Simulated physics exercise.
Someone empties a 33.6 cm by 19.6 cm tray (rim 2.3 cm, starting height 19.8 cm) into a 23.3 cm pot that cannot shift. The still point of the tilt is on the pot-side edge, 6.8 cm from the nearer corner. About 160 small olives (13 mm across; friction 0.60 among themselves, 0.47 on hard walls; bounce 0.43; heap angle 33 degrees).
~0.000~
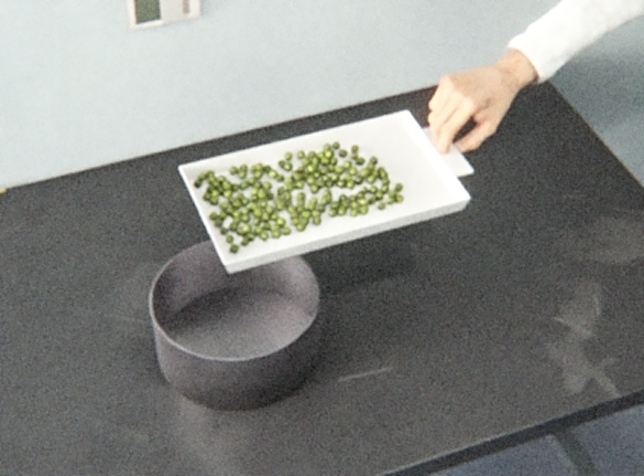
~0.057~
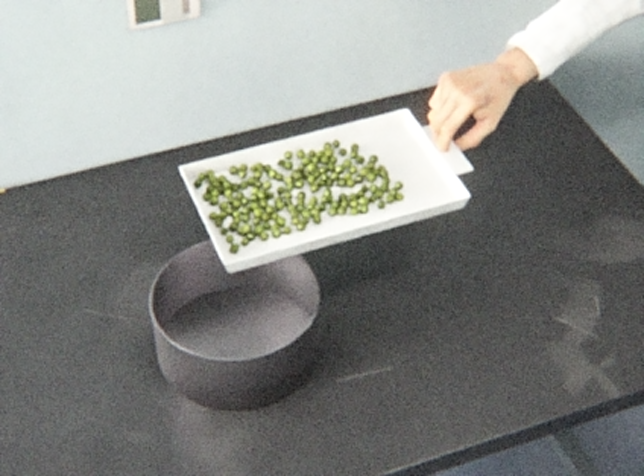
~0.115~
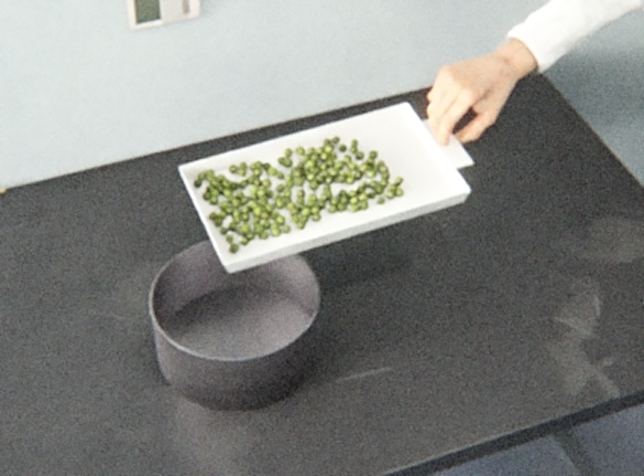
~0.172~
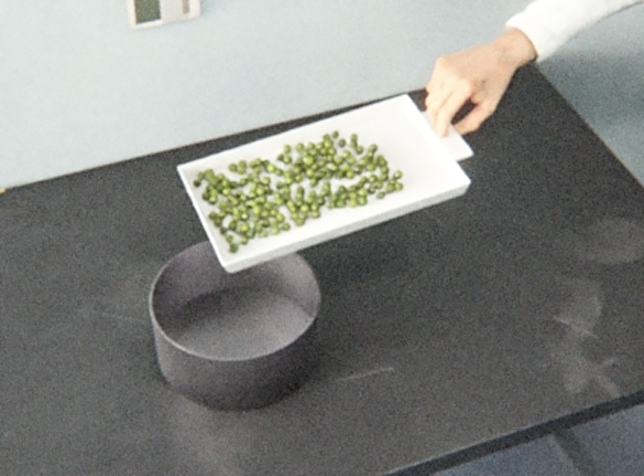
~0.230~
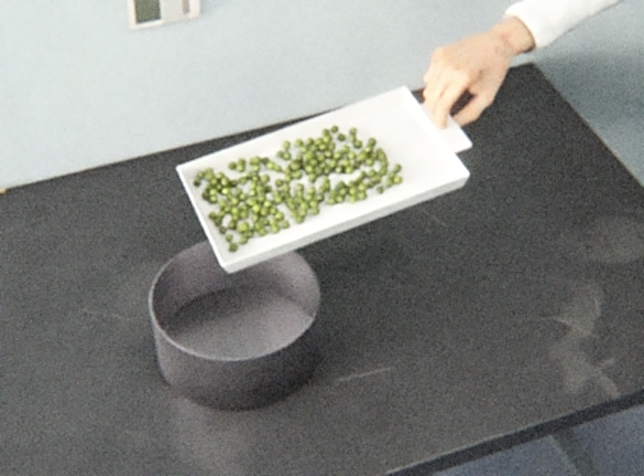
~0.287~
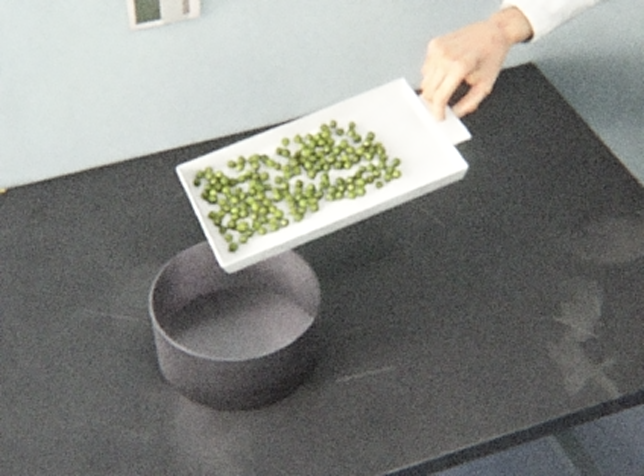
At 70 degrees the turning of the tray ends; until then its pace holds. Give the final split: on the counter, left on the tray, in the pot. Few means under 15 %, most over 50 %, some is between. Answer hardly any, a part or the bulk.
On the counter: Hardly any; left on the tray: The bulk; in the pot: Hardly any.
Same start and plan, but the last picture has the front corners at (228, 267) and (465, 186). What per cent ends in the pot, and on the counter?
Pot 5, counter 0.
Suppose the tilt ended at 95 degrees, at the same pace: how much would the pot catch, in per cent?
Then about 70 per cent.
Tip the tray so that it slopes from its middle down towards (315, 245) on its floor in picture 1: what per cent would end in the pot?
Some 0 per cent.
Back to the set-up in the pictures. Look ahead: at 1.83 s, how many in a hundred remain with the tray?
About 100 per cent.
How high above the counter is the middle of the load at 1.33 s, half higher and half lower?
Some 26 cm.
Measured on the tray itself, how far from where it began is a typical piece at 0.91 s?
Roughly 6 cm.
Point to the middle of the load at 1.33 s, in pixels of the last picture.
Near (223, 185).
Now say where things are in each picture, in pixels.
In the first frame, tray tilt 0 degrees, front corners at (228, 260) and (464, 196); middle of the pieces at (302, 197); pot at (235, 295).
In the second frame, tray tilt 1 degrees, front corners at (228, 260) and (464, 194); middle of the pieces at (302, 196).
In the third frame, tray tilt 2 degrees, front corners at (227, 260) and (464, 188); middle of the pieces at (301, 193).
In the fourth frame, tray tilt 5 degrees, front corners at (227, 260) and (463, 181), lowest corner left front; middle of the pieces at (301, 190).
In the fifth frame, tray tilt 8 degrees, front corners at (226, 261) and (463, 173), lowest corner left front; middle of the pieces at (300, 187).
In the sixth frame, tray tilt 10 degrees, front corners at (225, 261) and (461, 165), lowest corner left front; middle of the pieces at (299, 184); pot at (235, 295). Its pace works out near 45 degrees a second.
After 0.91 s, tilt 38 degrees; the tray holds 100 %, the pot 0 %.
After 1.33 s, tilt 57 degrees; the tray holds 100 %, the pot 0 %.
Then, at 1.83 s, tilt 70 degrees; the tray holds 100 %, the pot 0 %.
At rest (2.1 s), counter 0 %, tray 100 %, pot 0 %.
